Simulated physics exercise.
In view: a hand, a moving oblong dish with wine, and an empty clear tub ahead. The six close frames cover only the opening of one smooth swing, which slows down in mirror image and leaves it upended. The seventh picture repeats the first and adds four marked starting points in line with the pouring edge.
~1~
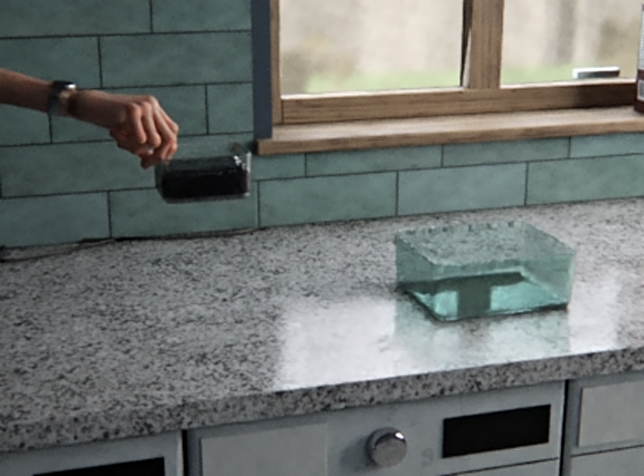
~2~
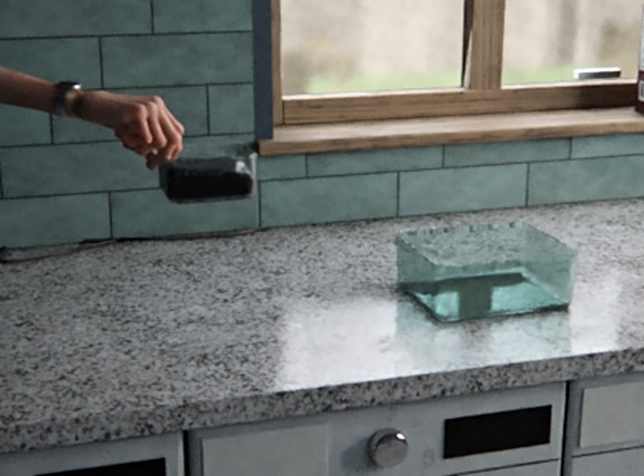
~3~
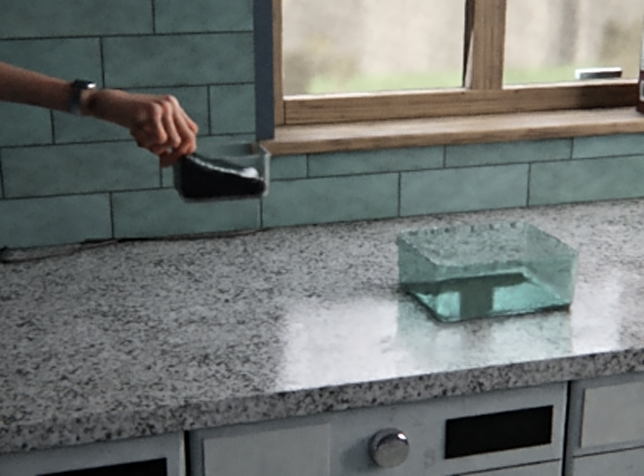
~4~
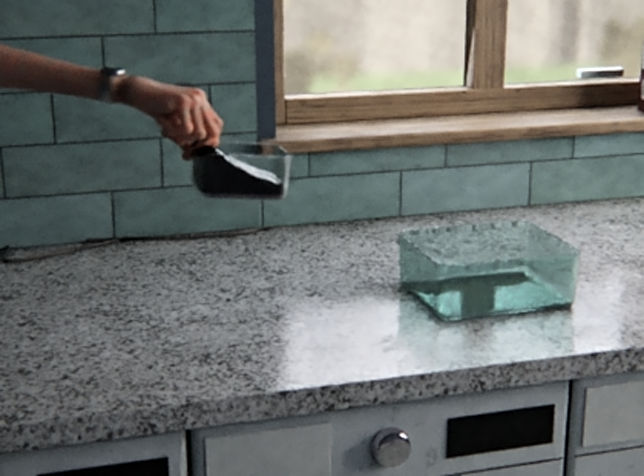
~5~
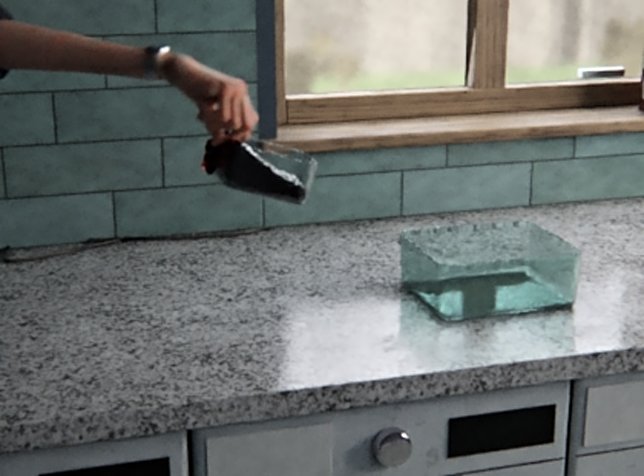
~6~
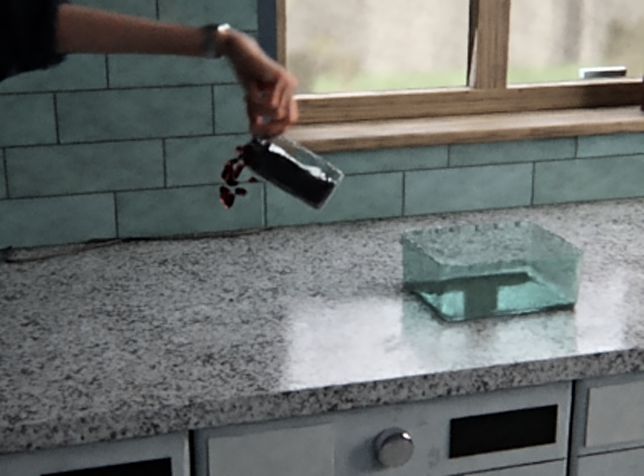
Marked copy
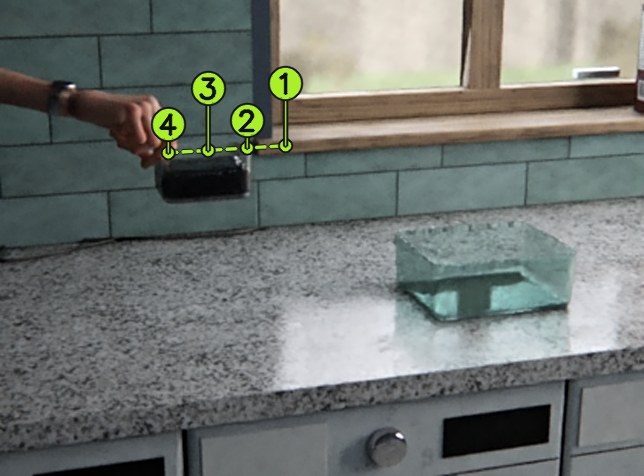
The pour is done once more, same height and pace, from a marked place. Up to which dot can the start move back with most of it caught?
3 is the one.
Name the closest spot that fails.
Here it is spot 4.
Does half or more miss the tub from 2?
No, not at all.
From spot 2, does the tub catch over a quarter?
Yes, clearly.
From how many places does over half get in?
Three of the four.
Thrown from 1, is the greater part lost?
No, that is safe.
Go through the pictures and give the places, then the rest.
Upright, lip at (243, 148); tub from (432, 320) to (569, 305); nothing has left yet, in the first picture.
Upright, lip at (248, 148); nothing has left yet, in the second picture.
Upright, lip at (262, 148); wine is over the rim, down to (179, 153), in the third picture.
Tipped about 6°, lip at (283, 150); wine is over the rim, down to (192, 153), in the fourth picture.
Tipped about 18°, lip at (309, 158); wine is over the rim, down to (208, 170), in the fifth picture.
Tipped about 34°, lip at (336, 168); wine is over the rim, down to (226, 203), in the sixth picture.
On the marked copy, 1 at (285, 145); 2 at (247, 148); 3 at (208, 150); 4 at (168, 152).
With 1, about 88 % lands in the tub, 10 % falls short and 3 % goes beside or beyond.
With 2, about 65 % lands in the tub, 12 % falls short and 22 % goes beside or beyond.
With 3, about 64 % lands in the tub, 23 % falls short and 13 % goes beside or beyond.
With 4, about 20 % lands in the tub, 73 % falls short and 7 % goes beside or beyond.
